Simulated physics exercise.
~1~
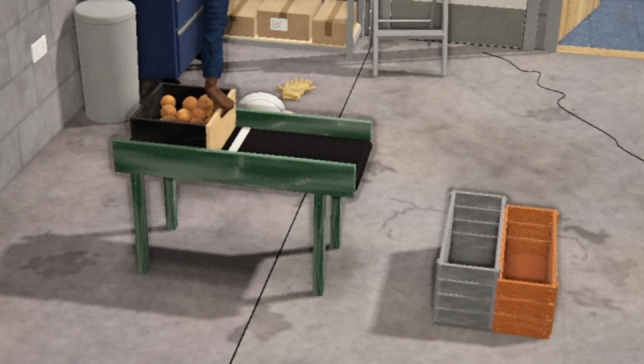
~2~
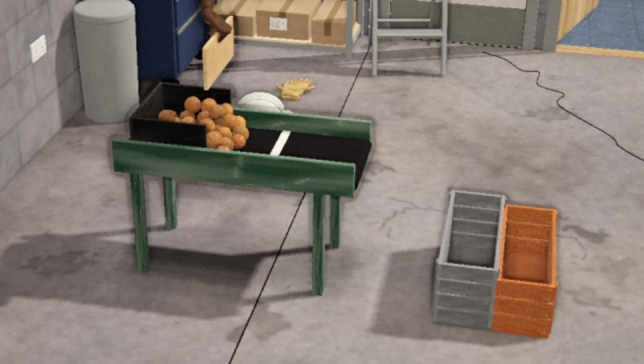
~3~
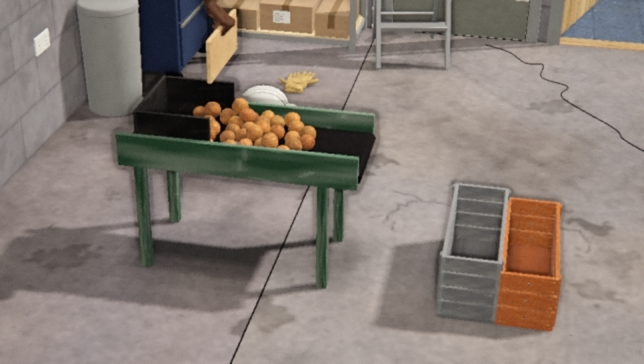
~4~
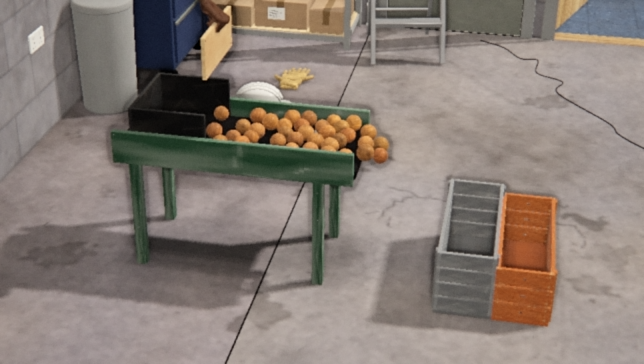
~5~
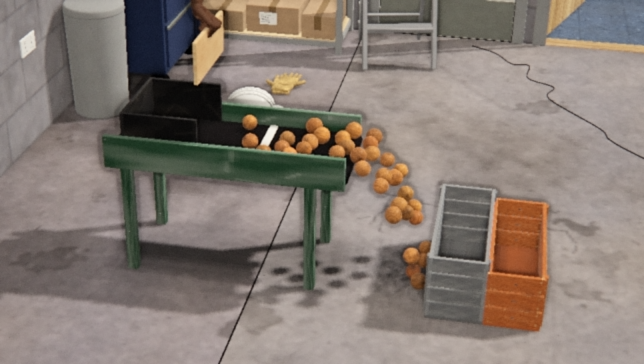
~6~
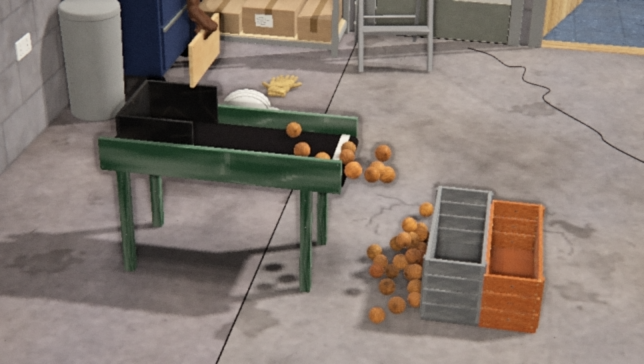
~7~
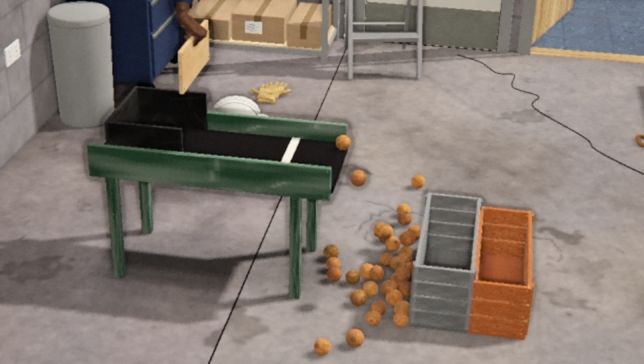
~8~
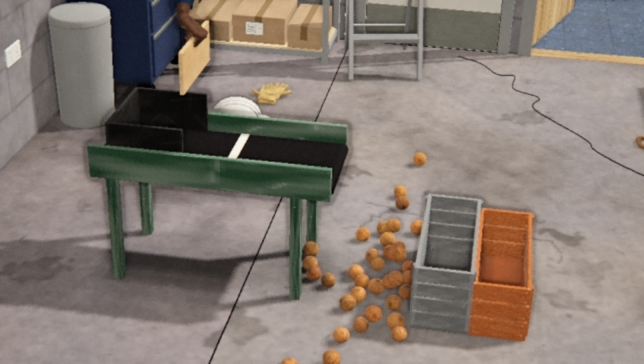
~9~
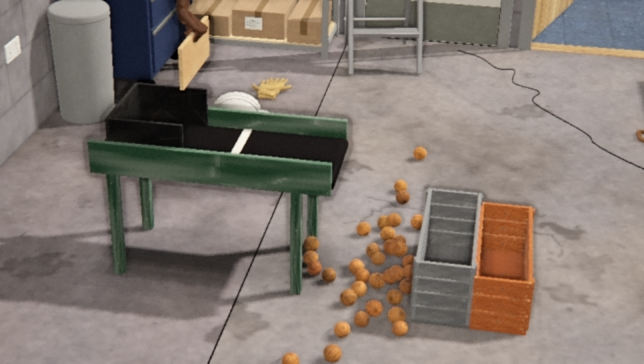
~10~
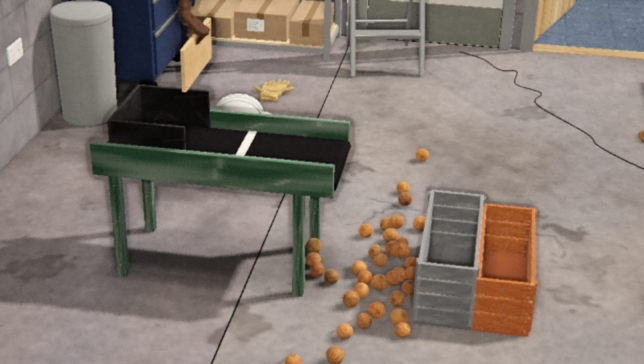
A hand lifted a wooden gate from a black pen on a green-sided table, and the onions inside rode the belt to the right, tumbled off the end and scattered on the floor short of the grey tote, leaving both containers empty.
